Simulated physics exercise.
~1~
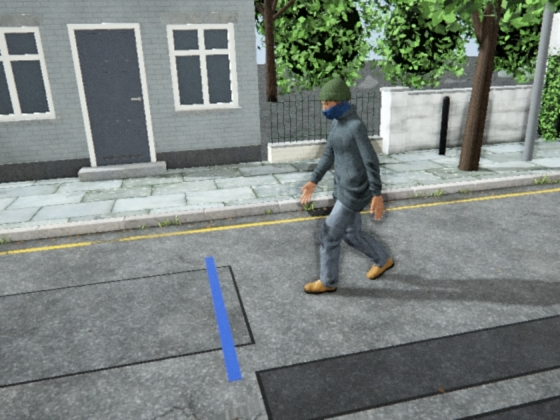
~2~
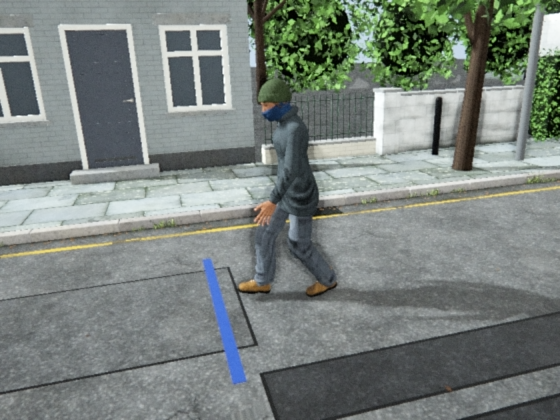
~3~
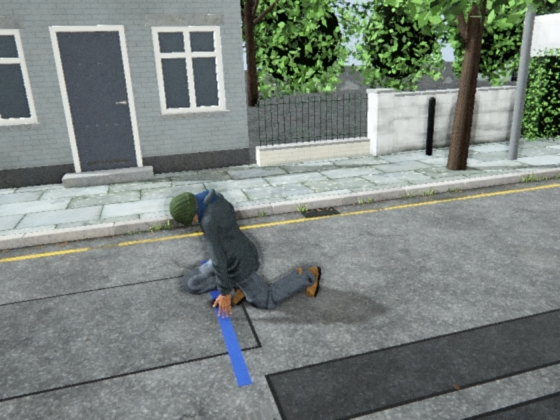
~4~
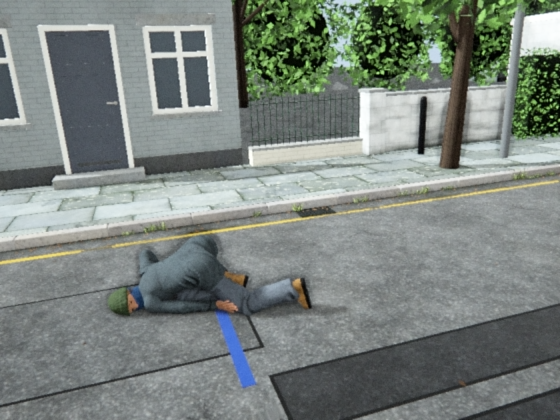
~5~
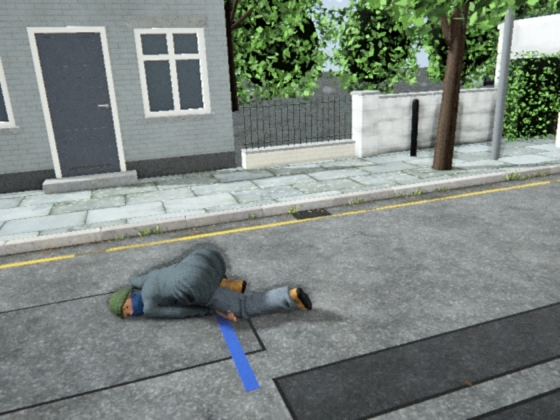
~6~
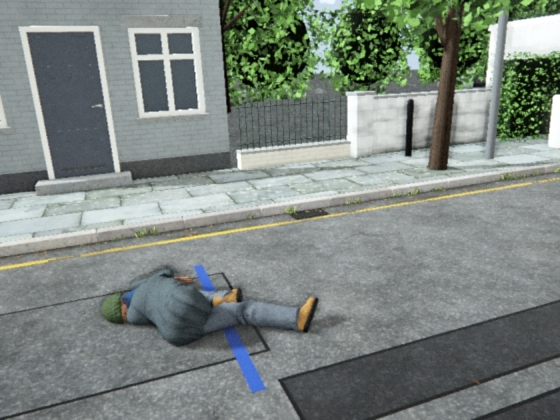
A person in a green hat and dark jacket walks left along a grey road towards a blue strip, crumples forward onto hands and knees, then drops and ends lying across the strip, head to the left and feet to the right.
